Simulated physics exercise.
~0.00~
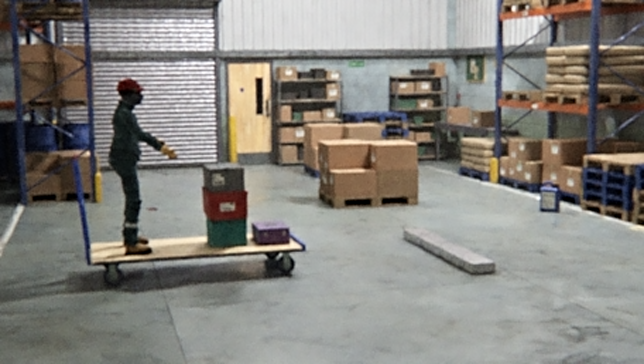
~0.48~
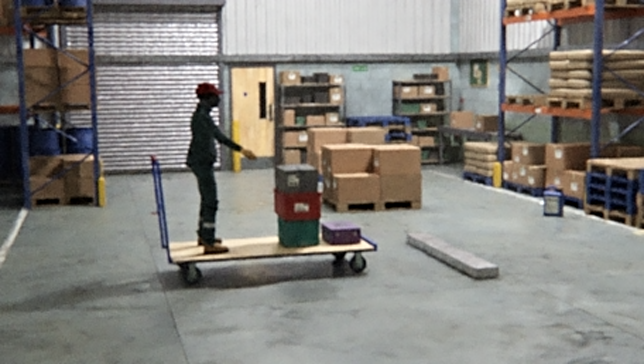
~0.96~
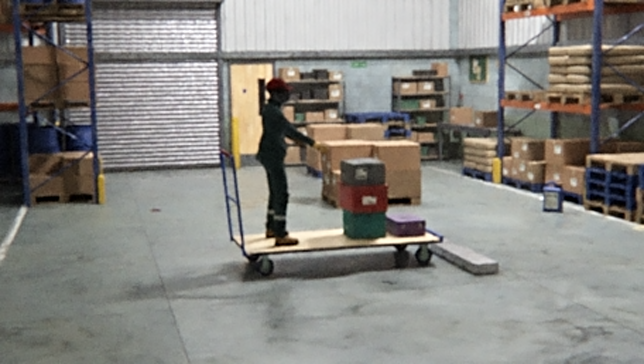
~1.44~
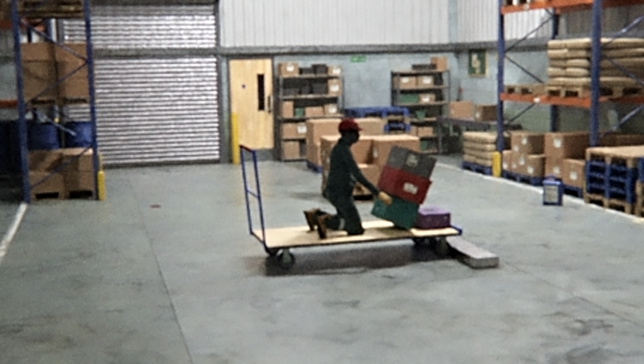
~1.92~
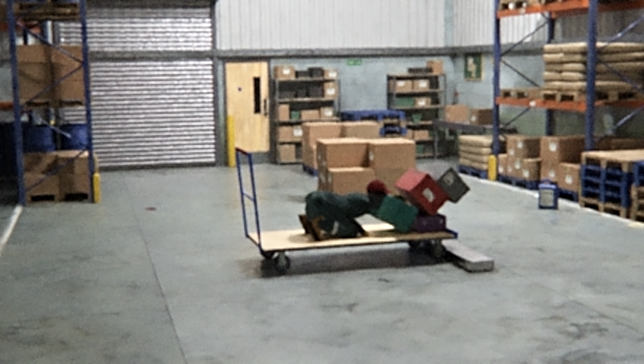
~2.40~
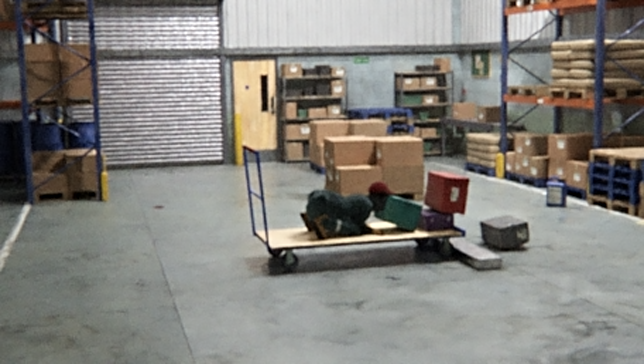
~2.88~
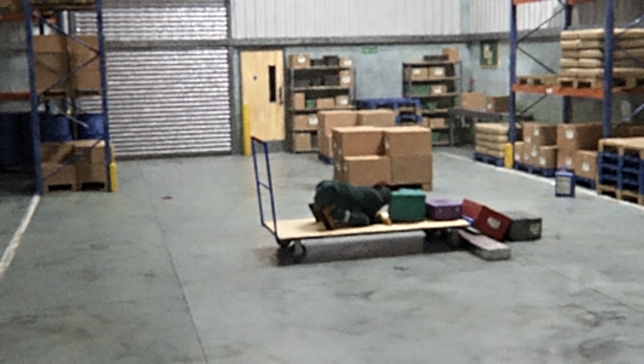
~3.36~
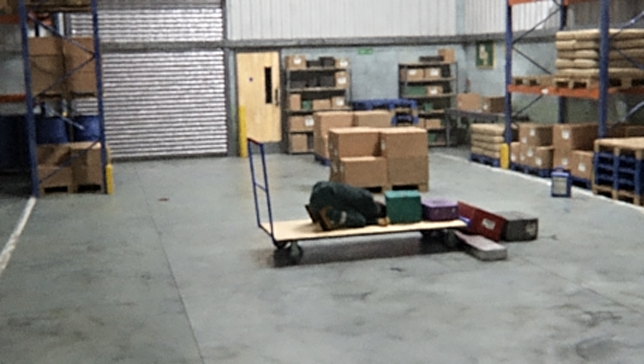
To begin with, a figure in a red cap stands on a flat trolley rolling right across a warehouse floor, arms reaching toward a stack of grey, red and green boxes, with a purple box beside it. The trolley meets a low kerb and stops, staying flat. The rider drops to the knees and pitches forward as the stack tips right. The grey box tumbles over the front onto the floor, and the red one topples after it. Finally, the rider lies slumped on the deck behind the green and purple boxes, while the red and grey ones rest beyond the front edge.
